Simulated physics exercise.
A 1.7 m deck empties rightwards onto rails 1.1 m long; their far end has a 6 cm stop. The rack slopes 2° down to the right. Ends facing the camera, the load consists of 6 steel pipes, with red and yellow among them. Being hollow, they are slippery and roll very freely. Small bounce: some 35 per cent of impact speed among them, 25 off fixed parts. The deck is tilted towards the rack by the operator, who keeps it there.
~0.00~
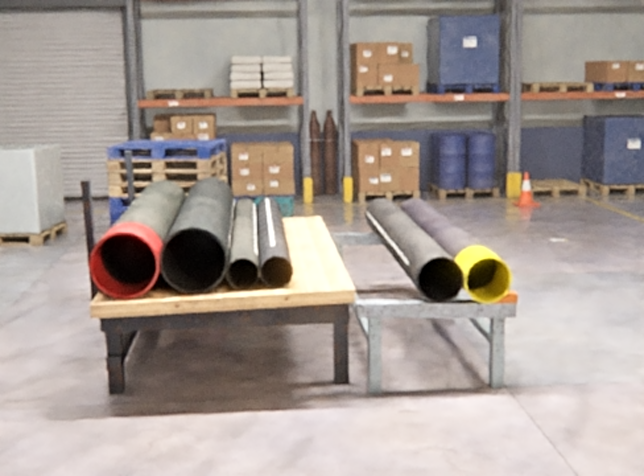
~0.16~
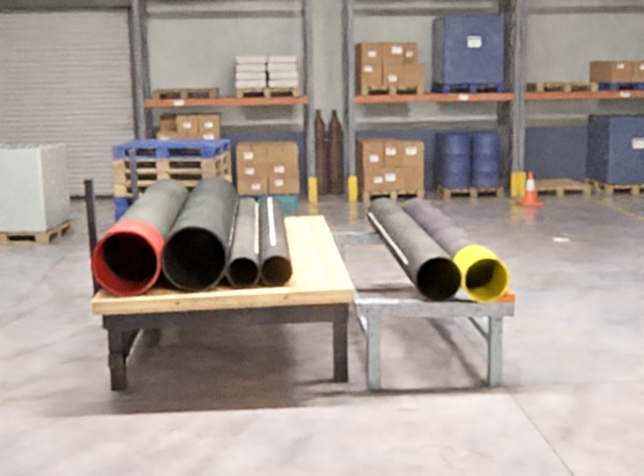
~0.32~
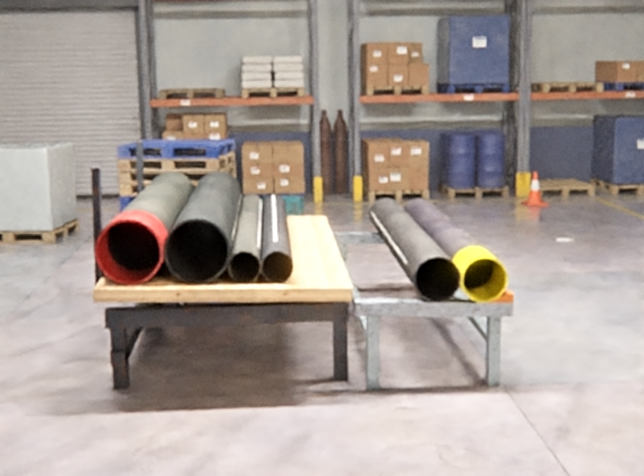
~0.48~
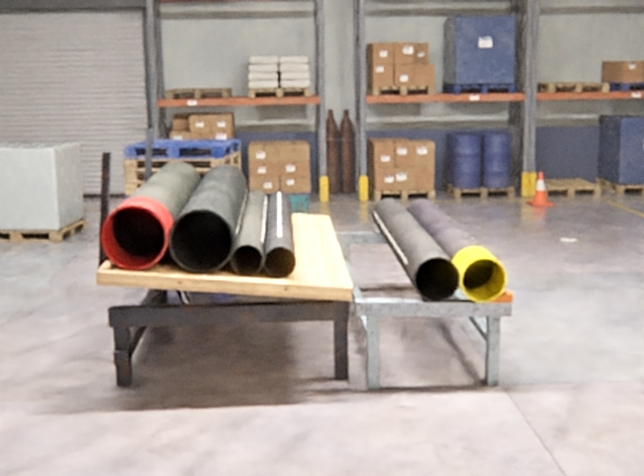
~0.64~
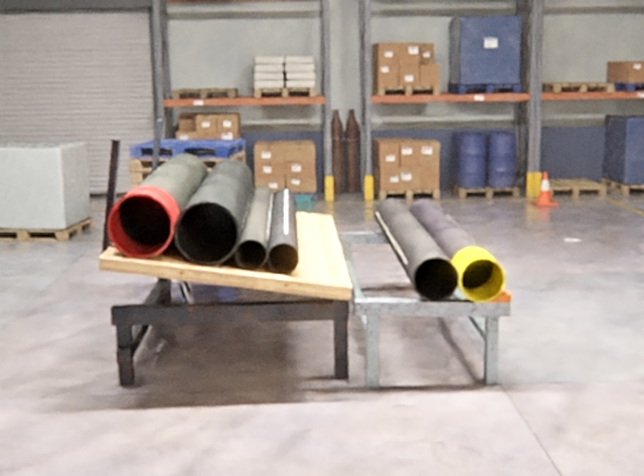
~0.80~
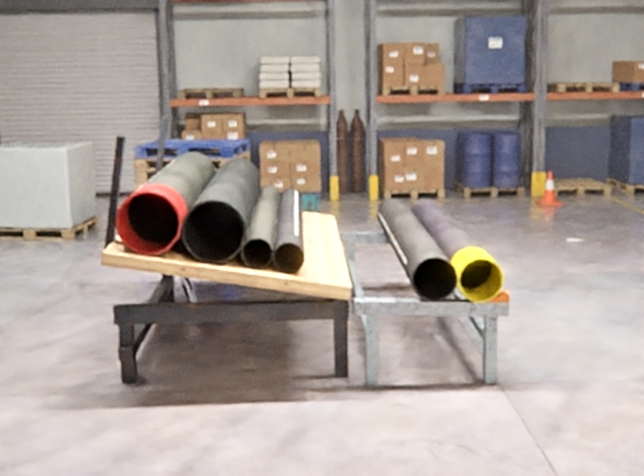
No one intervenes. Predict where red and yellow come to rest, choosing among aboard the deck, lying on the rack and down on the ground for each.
Red comes to rest aboard the deck. Yellow comes to rest lying on the rack.
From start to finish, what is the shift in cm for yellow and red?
For yellow it's around 10, and for red around 140.
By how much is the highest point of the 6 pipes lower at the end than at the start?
Some 0 centimetres.
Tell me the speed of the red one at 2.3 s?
Its speed is roughly 0.4 m/s.
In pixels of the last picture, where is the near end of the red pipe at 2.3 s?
Around pixel (300, 244).
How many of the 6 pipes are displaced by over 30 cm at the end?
The answer comes to 4.
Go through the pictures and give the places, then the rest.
The first picture shows red (125, 265), yellow (488, 280); deck tilted 2° back; stop top at (516, 296).
The second picture shows red (126, 263), yellow (486, 280); deck tilted 1° back.
The third picture shows red (129, 252), yellow (485, 280); deck tilted 2° to the rack.
The fourth picture shows red (135, 237), yellow (484, 280); deck tilted 5° to the rack.
The fifth picture shows red (141, 226), yellow (483, 280); deck tilted 8° to the rack.
The sixth picture shows red (149, 223), yellow (481, 280); deck tilted 10° to the rack.
Then, 2.3 s in, red is on the deck, 40 cm from the hinge, rolling right; yellow is on the rack, 10 cm from the rack's far end; 0 of 6 over the stop.
In the end (4.4 s), red is on the deck, 5 cm from the hinge; yellow is on the rack, 15 cm from the rack's far end; 0 of 6 over the stop.
